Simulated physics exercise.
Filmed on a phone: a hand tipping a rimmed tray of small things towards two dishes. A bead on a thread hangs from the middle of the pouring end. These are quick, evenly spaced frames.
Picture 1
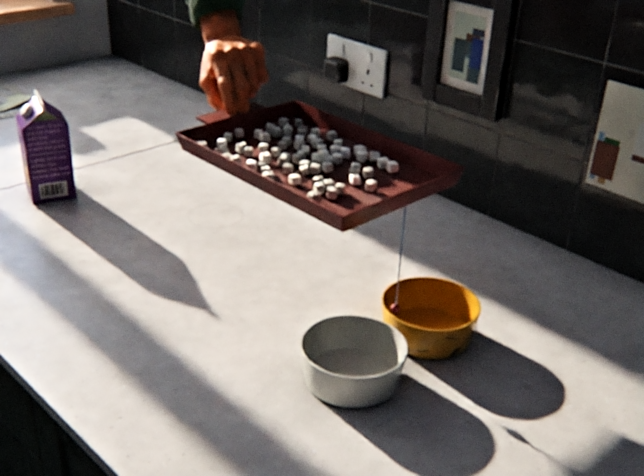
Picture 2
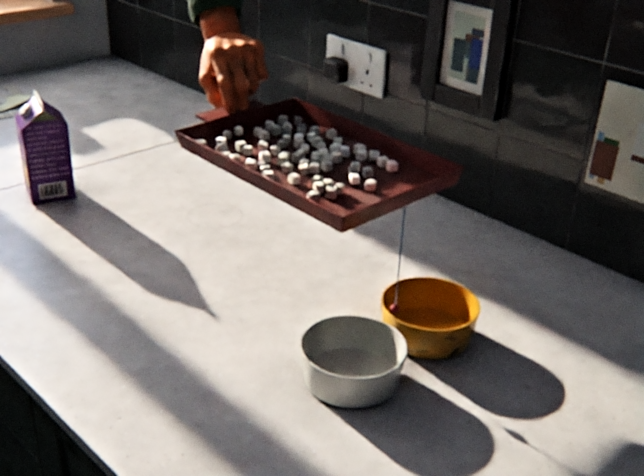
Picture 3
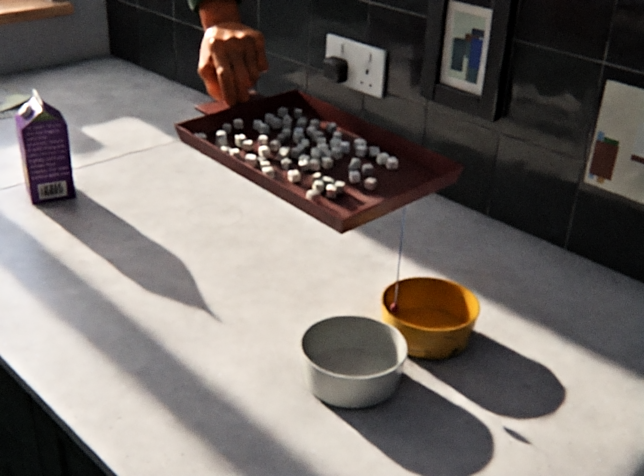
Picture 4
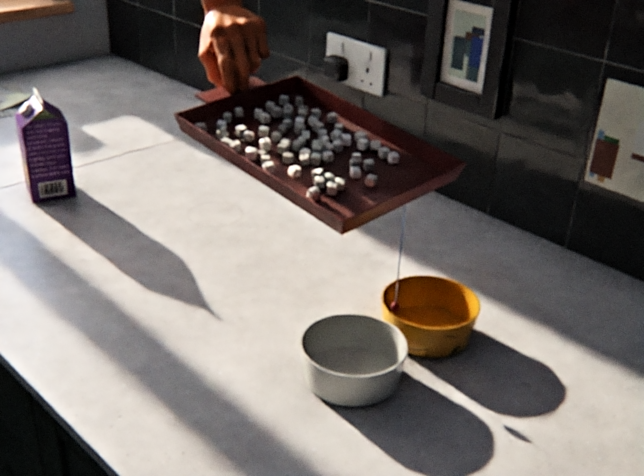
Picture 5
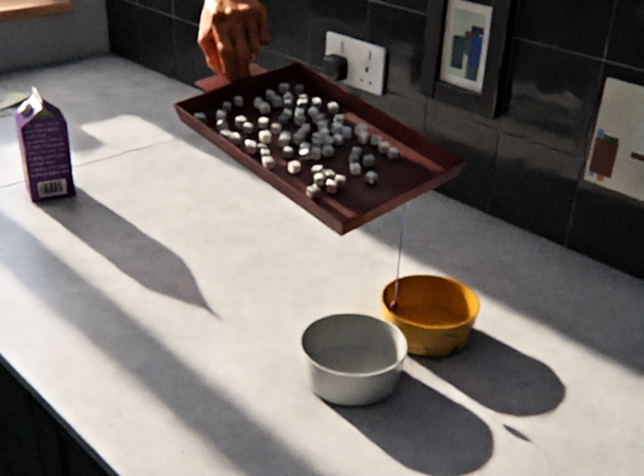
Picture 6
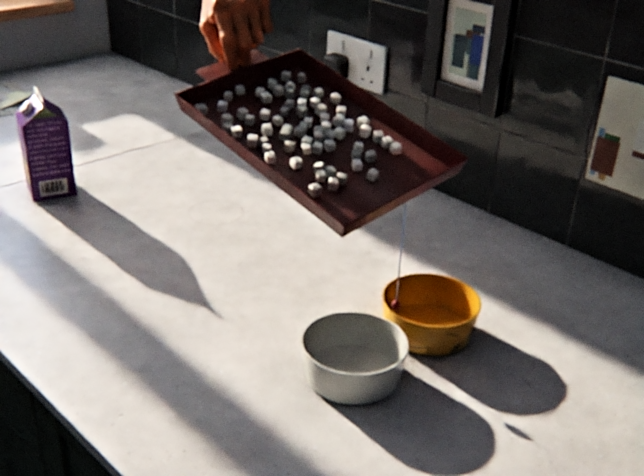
A hand holds a dark red rimmed tray of small pale cubes above a light grey kitchen counter, seen from above at an angle, with black tiles behind. A grey-white dish and a yellow one sit below the tray's right end, where a thread hangs, and a purple carton stands at left. The hand slowly raises its end, slanting the tray more steeply, while the camera stays still.
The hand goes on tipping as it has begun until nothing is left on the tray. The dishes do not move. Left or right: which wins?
The left-hand dish gets more.
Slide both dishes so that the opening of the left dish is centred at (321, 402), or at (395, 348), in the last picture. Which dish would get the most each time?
The first try: The right-hand dish. The second: The left-hand dish.
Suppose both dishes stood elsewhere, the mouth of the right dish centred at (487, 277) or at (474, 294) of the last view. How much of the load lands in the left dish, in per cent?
Near 0 % and 20 %.
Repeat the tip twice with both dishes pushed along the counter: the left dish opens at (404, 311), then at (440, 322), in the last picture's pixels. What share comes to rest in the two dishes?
First some 0, then 0 per cent.
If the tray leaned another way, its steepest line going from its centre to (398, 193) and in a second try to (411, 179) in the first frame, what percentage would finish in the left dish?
Roughly 0 per cent, and 0 per cent.
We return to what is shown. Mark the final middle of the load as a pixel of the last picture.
Near (360, 381).
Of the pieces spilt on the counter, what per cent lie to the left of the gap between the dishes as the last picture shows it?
Close to 40 per cent.
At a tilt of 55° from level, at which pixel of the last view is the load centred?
At about (348, 195).
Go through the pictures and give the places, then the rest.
In the first picture, corners of the pouring end near (344, 213) and (458, 167), level; middle of the load near (301, 156), sugar cubes; left dish near (392, 384); right dish near (468, 337); bead on its thread near (395, 309).
In the second picture, corners of the pouring end near (343, 213) and (457, 166), level; middle of the load near (301, 154).
In the third picture, corners of the pouring end near (343, 215) and (458, 165), tipped barely, lowest at the left corner; middle of the load near (301, 150).
In the fourth picture, corners of the pouring end near (344, 217) and (459, 162), tipped a little, lowest at the left corner; middle of the load near (302, 142).
In the fifth picture, corners of the pouring end near (343, 219) and (459, 160), tipped a little, lowest at the left corner; middle of the load near (302, 134).
In the sixth picture, corners of the pouring end near (345, 221) and (462, 157), tipped a little, lowest at the left corner; middle of the load near (303, 127); left dish near (392, 380); right dish near (469, 333).
Shortly afterwards, tray tipped steeply; all but a few on the tray; only a few in the air.
Next, tray tipped right over; all but a few on the tray; a little in the left dish; a little outside both.
Some moments later, tray tipped past a quarter turn; near two thirds in the left dish; near a quarter outside both.
In the end, tray tipped past a quarter turn; near two thirds in the left dish; none at all in the right dish; near a quarter outside both.
